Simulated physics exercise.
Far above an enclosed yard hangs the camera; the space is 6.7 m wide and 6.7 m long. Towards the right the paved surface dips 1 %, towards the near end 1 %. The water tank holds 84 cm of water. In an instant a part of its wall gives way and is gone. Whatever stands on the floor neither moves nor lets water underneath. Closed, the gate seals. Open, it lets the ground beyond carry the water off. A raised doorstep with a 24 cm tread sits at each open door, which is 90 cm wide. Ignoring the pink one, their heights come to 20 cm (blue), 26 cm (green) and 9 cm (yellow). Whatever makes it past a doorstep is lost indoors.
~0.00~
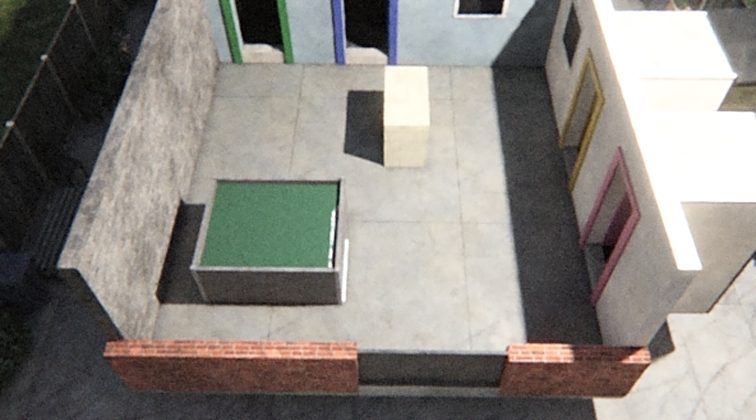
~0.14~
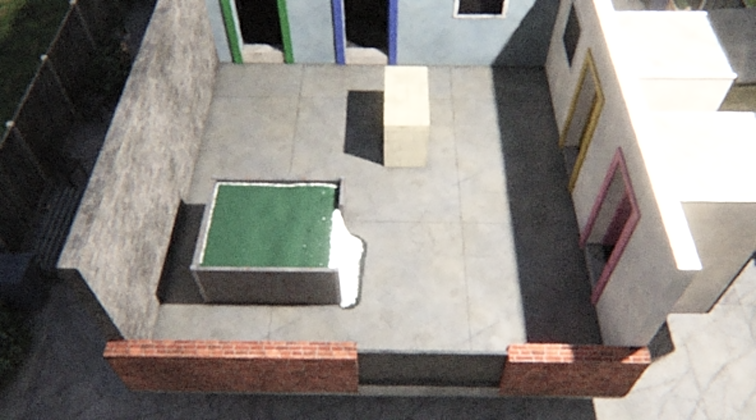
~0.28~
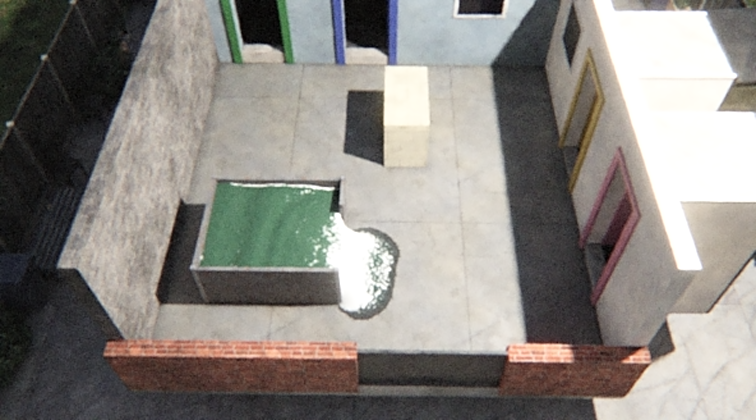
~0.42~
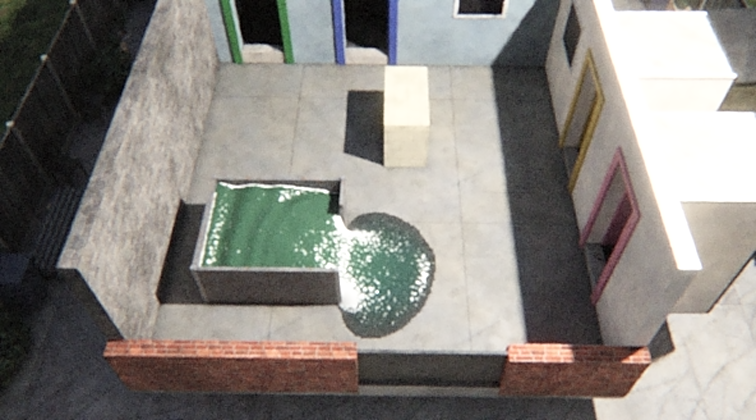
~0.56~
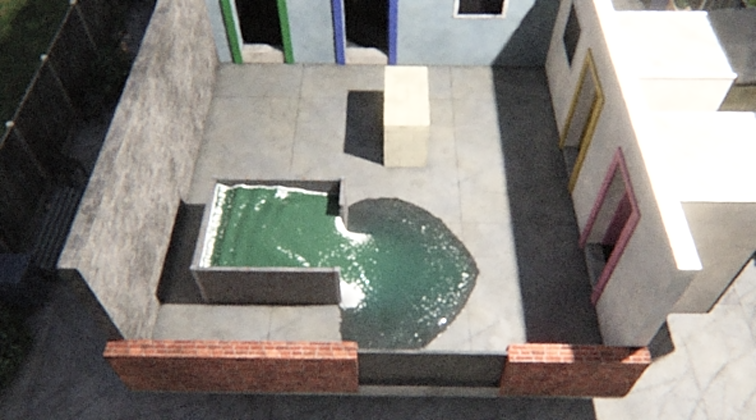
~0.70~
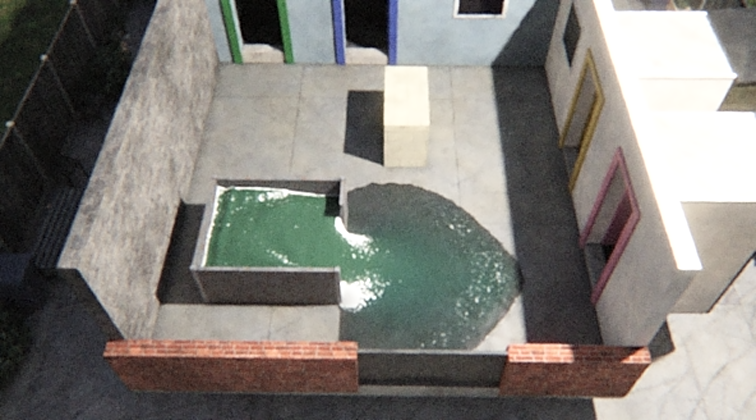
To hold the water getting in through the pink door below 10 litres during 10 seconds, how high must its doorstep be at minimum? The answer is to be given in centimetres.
30 cm.
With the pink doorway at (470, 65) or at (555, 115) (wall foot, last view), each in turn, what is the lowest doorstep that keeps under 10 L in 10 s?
Minimums: Roughly 15 cm and 12.5 cm.
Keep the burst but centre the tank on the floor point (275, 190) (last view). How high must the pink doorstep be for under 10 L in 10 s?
At least roughly 24 cm high.
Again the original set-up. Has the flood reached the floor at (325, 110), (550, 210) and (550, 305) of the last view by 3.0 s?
Listed order - unwetted, soaked through, soaked through.
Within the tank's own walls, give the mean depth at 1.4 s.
About 47 centimetres.
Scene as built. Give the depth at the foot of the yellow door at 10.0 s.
About 13.0 cm.
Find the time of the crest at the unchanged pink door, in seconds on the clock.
2.4 s.
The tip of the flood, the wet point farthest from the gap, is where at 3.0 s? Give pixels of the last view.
The farthest wet point sits near (544, 67).
After 1.4 s water covers 35 % of the floor, deepest (50 cm) near (608, 374); 29 cm at the pink door, 12 litres in over its 18 cm doorstep.
After 3.0 s water covers 40 % of the floor, deepest (34 cm) near (608, 374); 29 cm at the pink door, 116 litres in over its 18 cm doorstep.
After 10.0 s water covers 95 % of the floor, deepest (14 cm) near (558, 181); 9 cm at the pink door, 137 litres in over its 18 cm doorstep.
At the pink door as built, the water arrived by 1.0 s and peaked near 35 cm at 2.4 s.
With a doorstep of 25.5 cm, 38 litres would have come in within the 10 s; with 34 cm, 2 litres. So under 10 litres takes about 30 cm.
